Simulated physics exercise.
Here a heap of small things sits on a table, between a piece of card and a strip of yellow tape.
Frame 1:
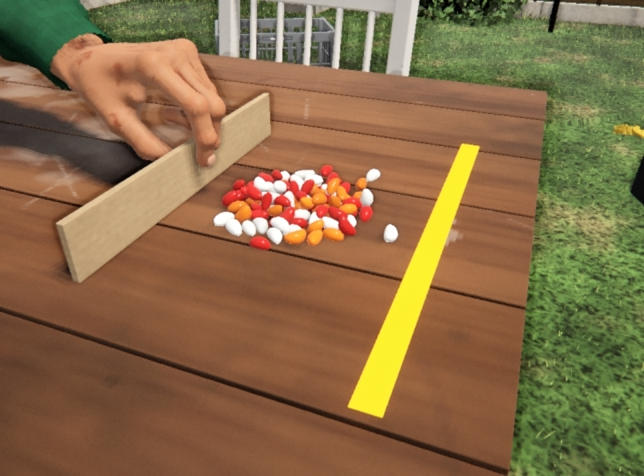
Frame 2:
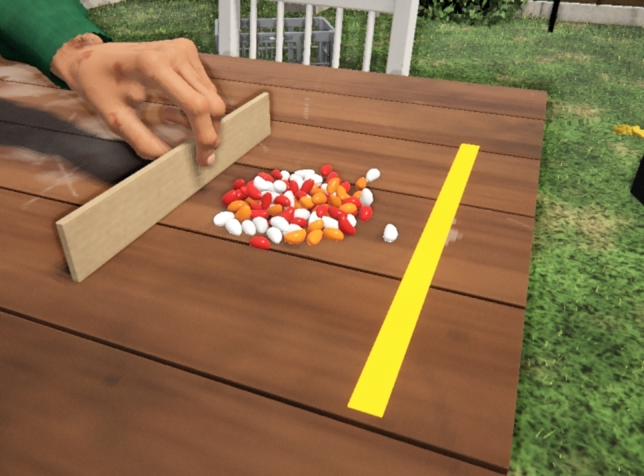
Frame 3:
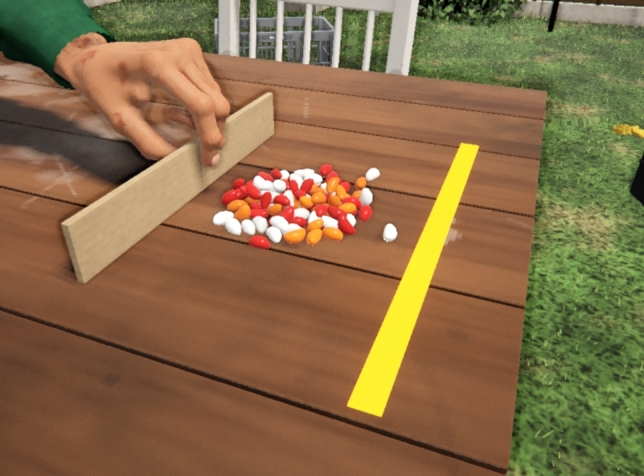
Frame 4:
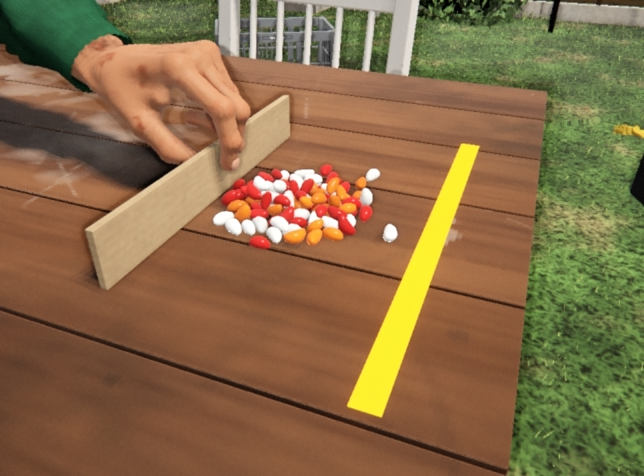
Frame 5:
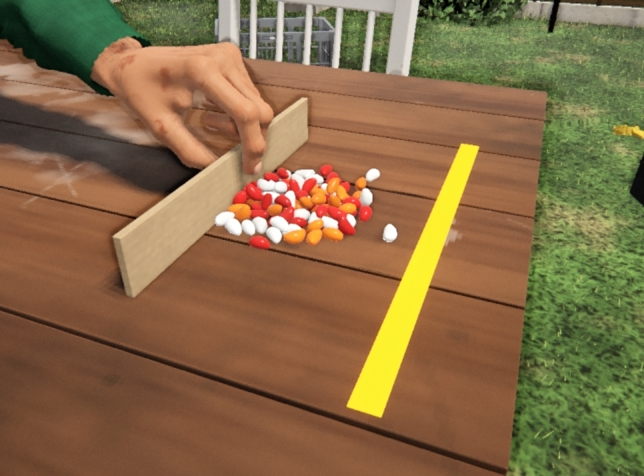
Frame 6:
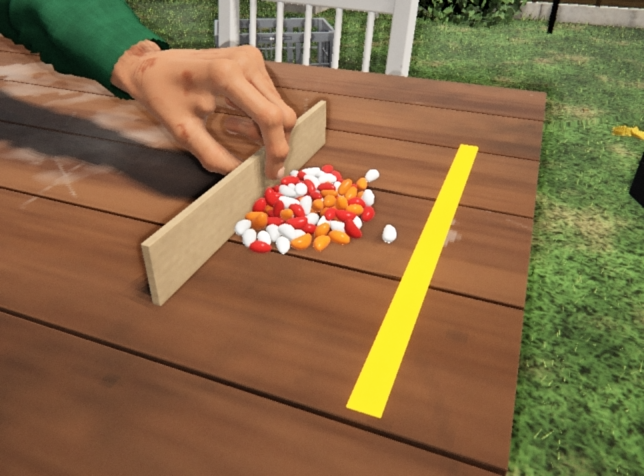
On an outdoor wooden table, a hand held a piece of card still behind a heap of red, orange and white jelly beans, then slid it right, pushing most of them slightly toward the yellow tape.
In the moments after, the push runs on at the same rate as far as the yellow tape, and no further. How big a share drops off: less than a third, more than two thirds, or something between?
Spill: Under one-third.
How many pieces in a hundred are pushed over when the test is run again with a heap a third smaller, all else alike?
It should be about 10 percent.
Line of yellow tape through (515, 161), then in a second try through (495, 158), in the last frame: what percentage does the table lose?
The shares are 90 and 60 percent, in that order.
Soon, piece of card still moving, near (354, 170); heap all on the table, its front near (446, 252).
A while on, piece of card stopped at the yellow tape; heap a small part over the edge.
Finally, piece of card stopped at the yellow tape; heap a small part over the edge.
